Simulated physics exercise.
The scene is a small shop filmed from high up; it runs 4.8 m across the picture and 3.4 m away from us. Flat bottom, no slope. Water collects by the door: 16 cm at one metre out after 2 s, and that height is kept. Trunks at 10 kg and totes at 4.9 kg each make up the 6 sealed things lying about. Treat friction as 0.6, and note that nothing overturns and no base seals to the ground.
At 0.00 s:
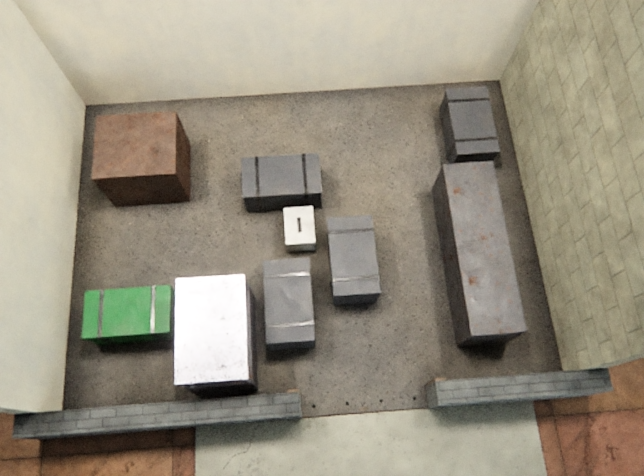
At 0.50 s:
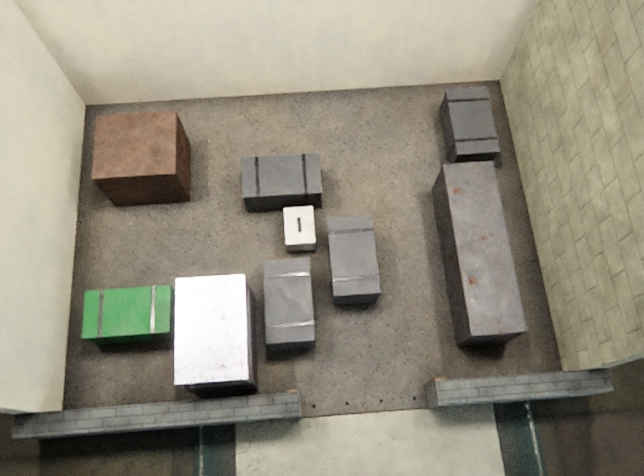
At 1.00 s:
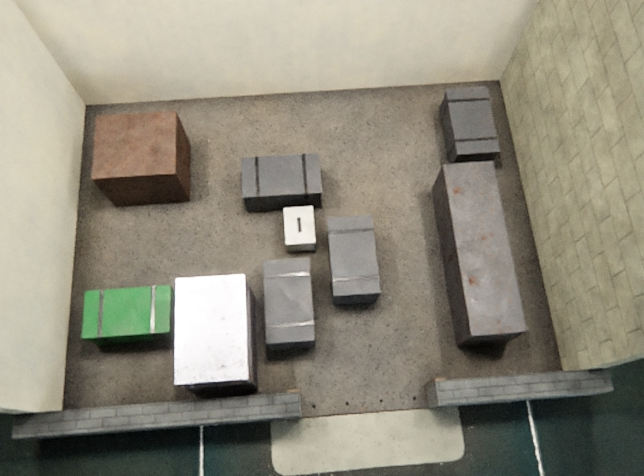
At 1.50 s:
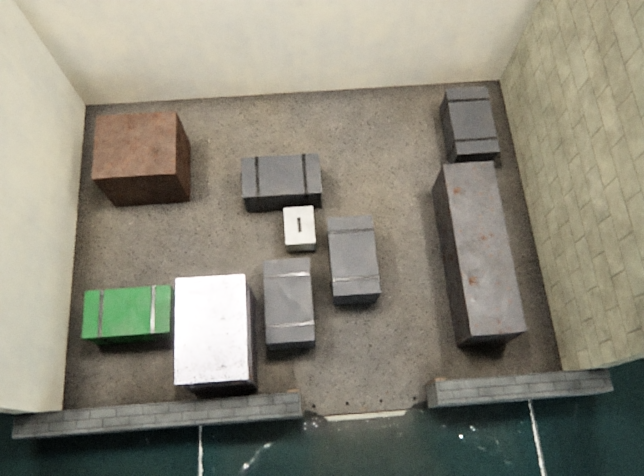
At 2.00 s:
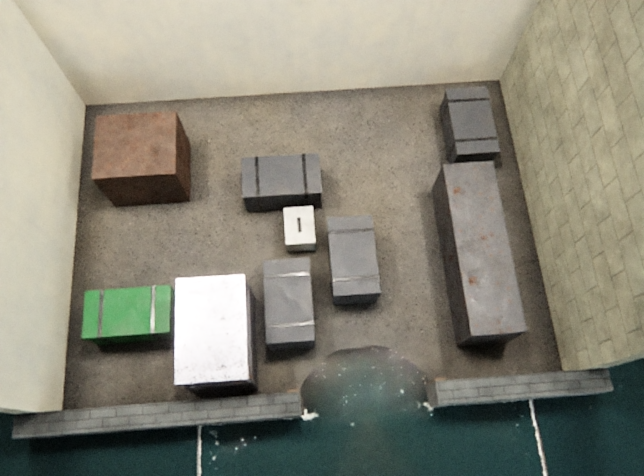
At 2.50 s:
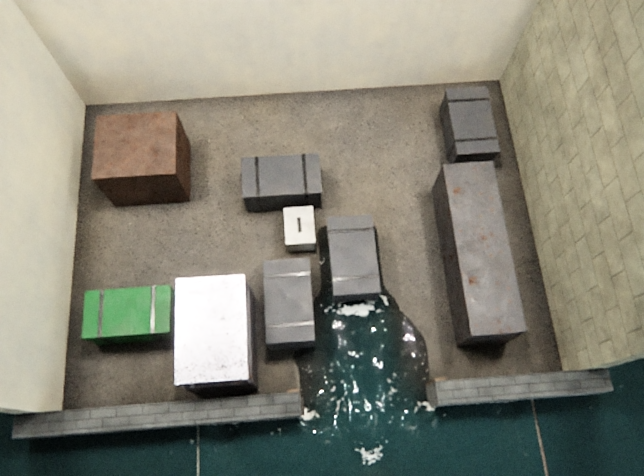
Small shop seen from above, dark water covering the ground outside, then spreading through the doorway among grey trunks that stay still.
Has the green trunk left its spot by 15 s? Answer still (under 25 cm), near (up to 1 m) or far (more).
Near.
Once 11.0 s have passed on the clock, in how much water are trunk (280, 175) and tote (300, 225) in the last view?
Roughly 9 and 6 cm.
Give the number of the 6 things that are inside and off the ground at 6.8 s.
At that point I count 2.
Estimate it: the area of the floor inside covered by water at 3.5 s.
4.0 m2.
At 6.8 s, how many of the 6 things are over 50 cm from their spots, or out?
Count: 3.
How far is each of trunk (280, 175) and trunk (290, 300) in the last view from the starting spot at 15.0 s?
Net displacement, in order: 120 cm; 150 cm.
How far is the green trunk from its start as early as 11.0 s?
About 50 cm by then.
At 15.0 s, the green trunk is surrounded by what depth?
The depth there is around 11 cm.
After 3.5 s the green trunk is near (127, 311), 0.0 m from its start, aground; 0 afloat.
After 6.8 s the green trunk is near (127, 311), 0.0 m from its start, aground; 2 afloat.
After 11.0 s the green trunk is near (127, 360), 0.5 m from its start, afloat; 6 afloat.
After 15.0 s the green trunk is near (138, 367), 0.6 m from its start, afloat; 6 afloat.
